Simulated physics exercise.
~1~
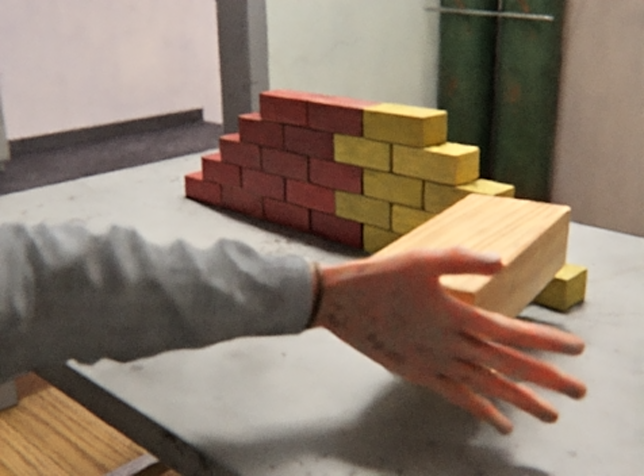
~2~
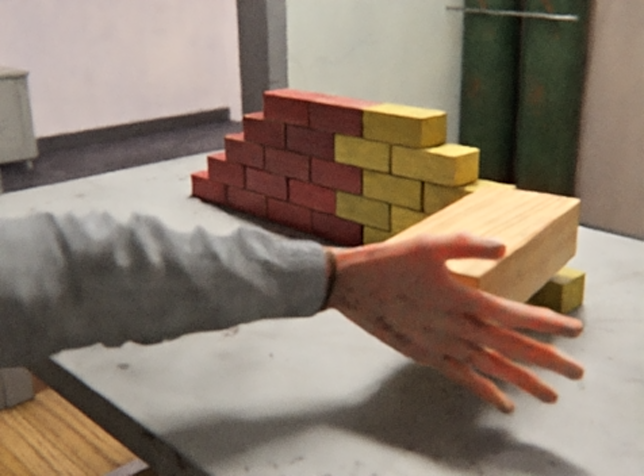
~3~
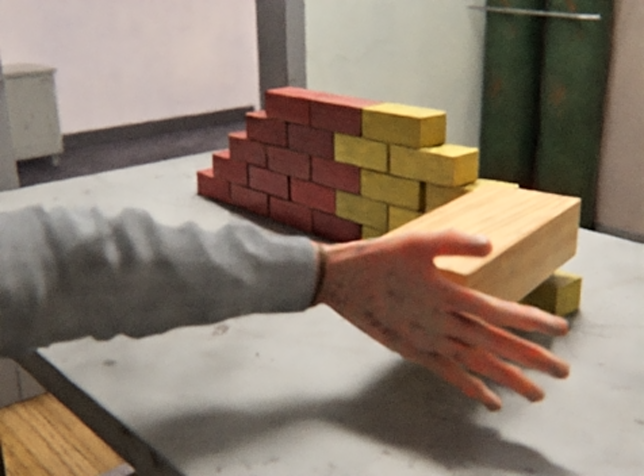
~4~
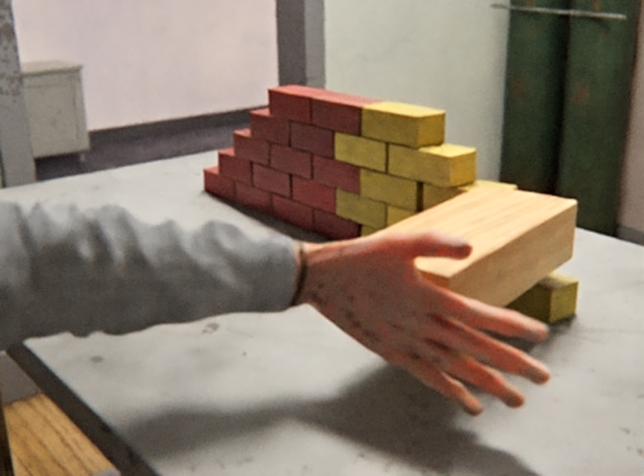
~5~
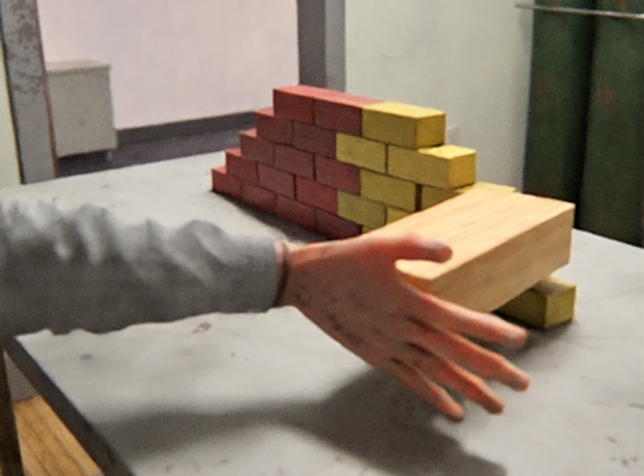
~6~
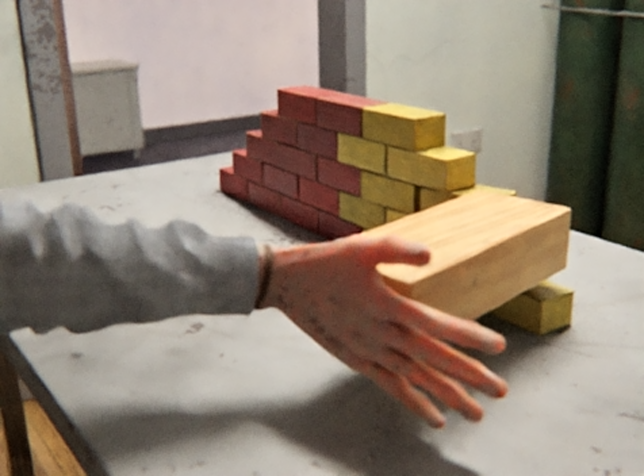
On a grey table, a hand holds a wooden block against a red and yellow brick wall, which stays standing.
